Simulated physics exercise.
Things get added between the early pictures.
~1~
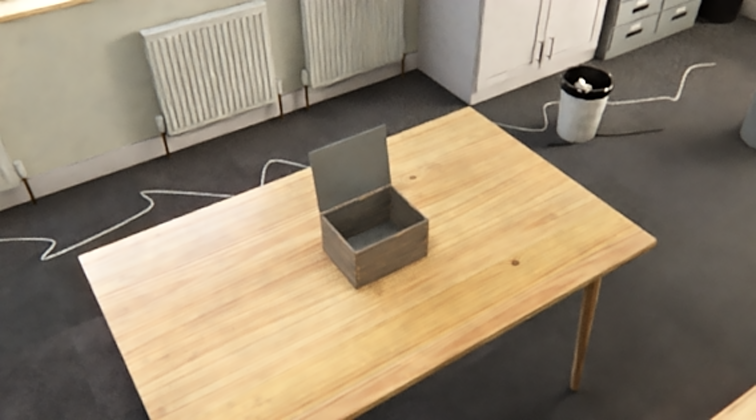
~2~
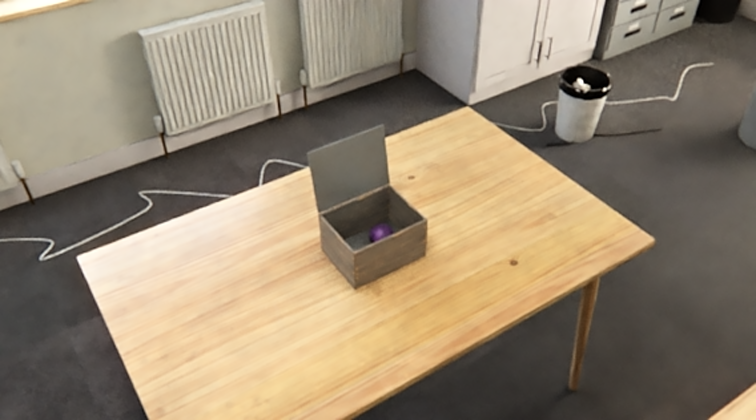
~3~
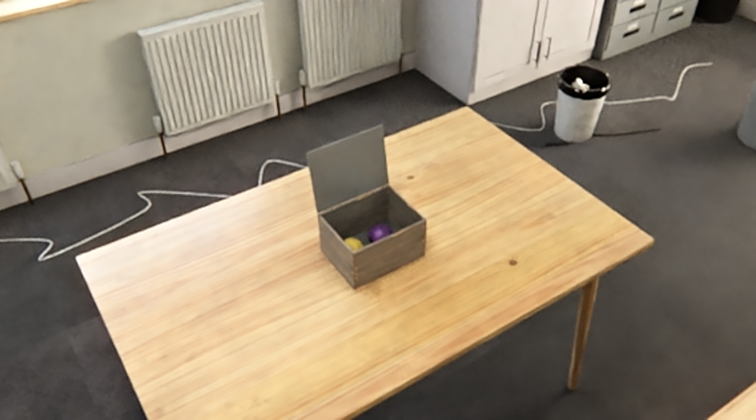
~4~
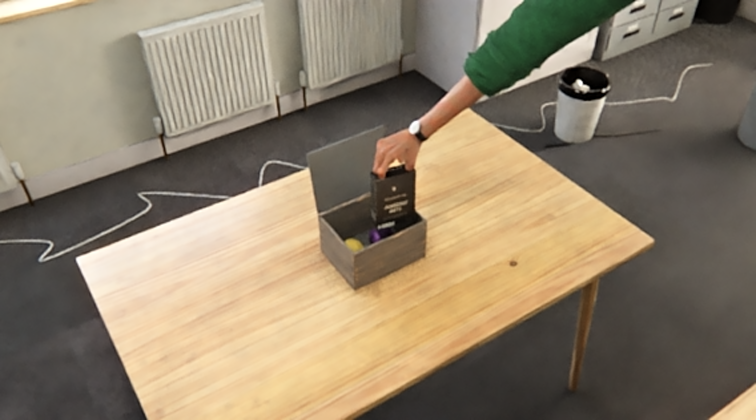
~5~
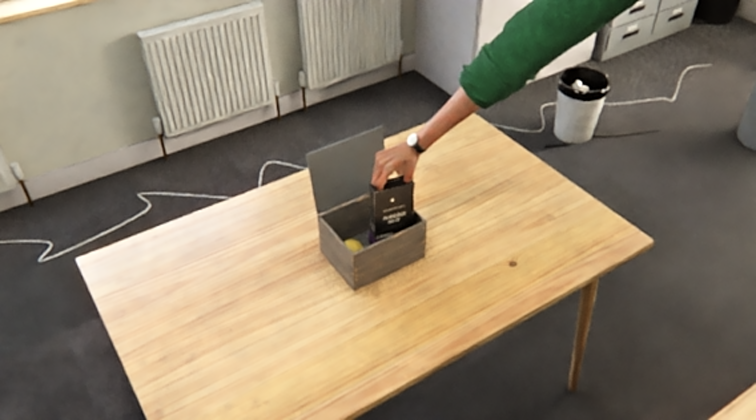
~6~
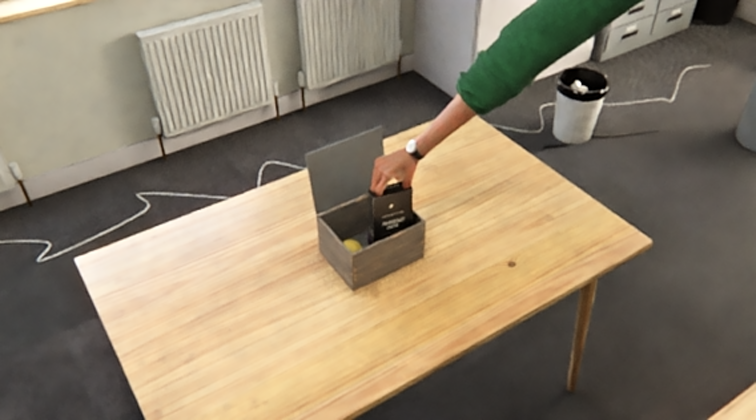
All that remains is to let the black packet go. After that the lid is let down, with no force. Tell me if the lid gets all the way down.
The lid never seats.
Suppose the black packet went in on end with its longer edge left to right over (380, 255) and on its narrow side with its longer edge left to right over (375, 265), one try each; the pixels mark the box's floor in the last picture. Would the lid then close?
The first attempt leaves the lid partly open, while the second leaves it fully closed.
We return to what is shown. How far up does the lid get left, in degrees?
Angle above rim: About 16°.
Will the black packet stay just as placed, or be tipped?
At the finish the black packet holds its orientation.
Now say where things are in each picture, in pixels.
In the first frame, the last thing is not in view yet.
In the second frame, the last thing is not in view yet.
In the third frame, the last thing is not in view yet.
In the fourth frame, coming down; black packet (393, 197).
In the fifth frame, coming down; black packet (391, 208).
In the sixth frame, put in, still held; black packet (390, 213).
Then, 1.00 s on from there, lid starting down; black packet shifted about its own width near (384, 244); purple ball shifted a little.
Then, 1.60 s on from there, lid 57° above the rim; black packet shifted about its own width near (384, 244); purple ball shifted a little.
In the end, lid 16° above the rim; moved from the start, black packet; the other 2 unmoved. At the end, from the last picture's camera, black packet near (384, 244).
